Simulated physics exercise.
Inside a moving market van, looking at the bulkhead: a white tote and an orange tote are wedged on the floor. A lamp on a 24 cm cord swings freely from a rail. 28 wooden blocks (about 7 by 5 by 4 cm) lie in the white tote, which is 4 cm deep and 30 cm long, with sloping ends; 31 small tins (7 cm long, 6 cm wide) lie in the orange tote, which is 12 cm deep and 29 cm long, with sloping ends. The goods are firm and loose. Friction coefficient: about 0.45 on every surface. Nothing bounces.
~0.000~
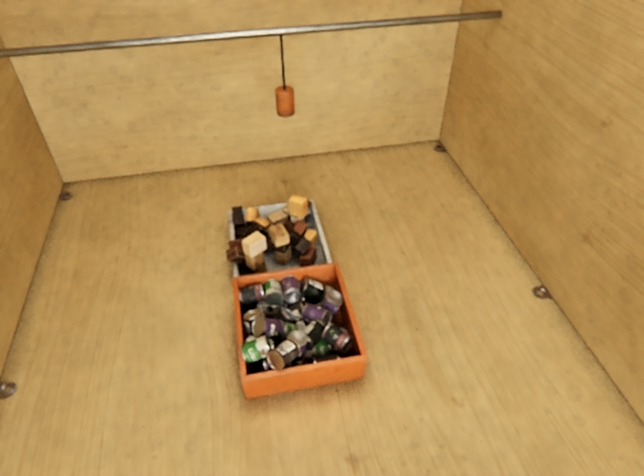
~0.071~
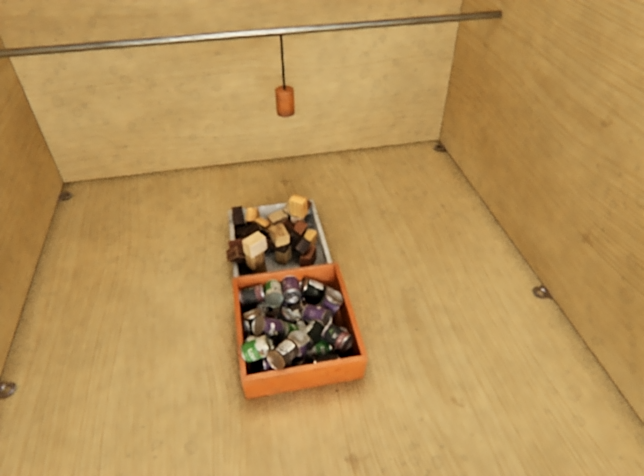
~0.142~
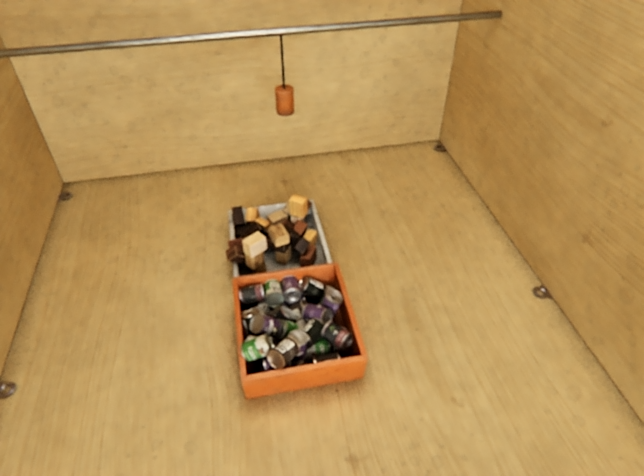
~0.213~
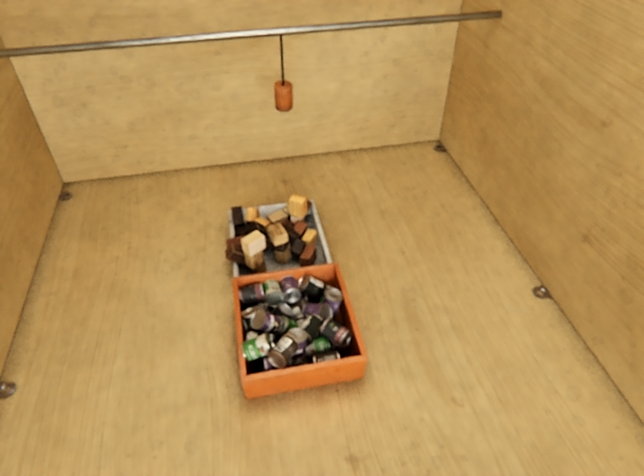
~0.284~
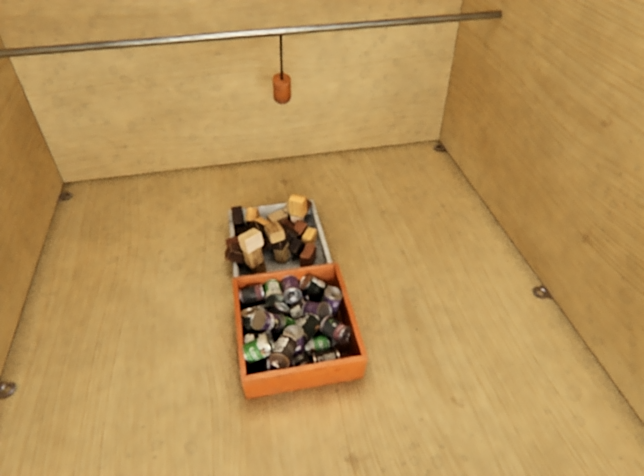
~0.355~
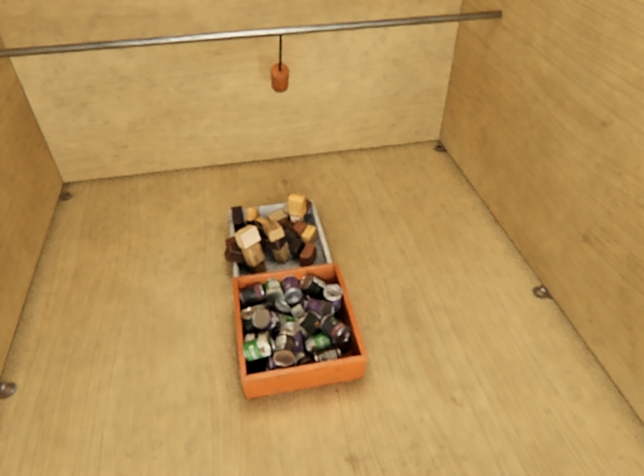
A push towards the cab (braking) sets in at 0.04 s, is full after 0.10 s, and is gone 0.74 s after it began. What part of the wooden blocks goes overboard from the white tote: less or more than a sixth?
The white tote loses under a sixth of its wooden blocks.
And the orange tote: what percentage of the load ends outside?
About: Orange tote 0 per cent.
After 0.52 s, 0 of 28 out of the white tote and 0 of 31 out of the orange tote.
After 0.73 s, 2 of 28 out of the white tote and 0 of 31 out of the orange tote.
After 1.01 s, 2 of 28 out of the white tote and 0 of 31 out of the orange tote.
Final count (at 1.38 s), 2 of 28 out of the white tote and 0 of 31 out of the orange tote. Asked share, 2 of 28, 7 per cent.
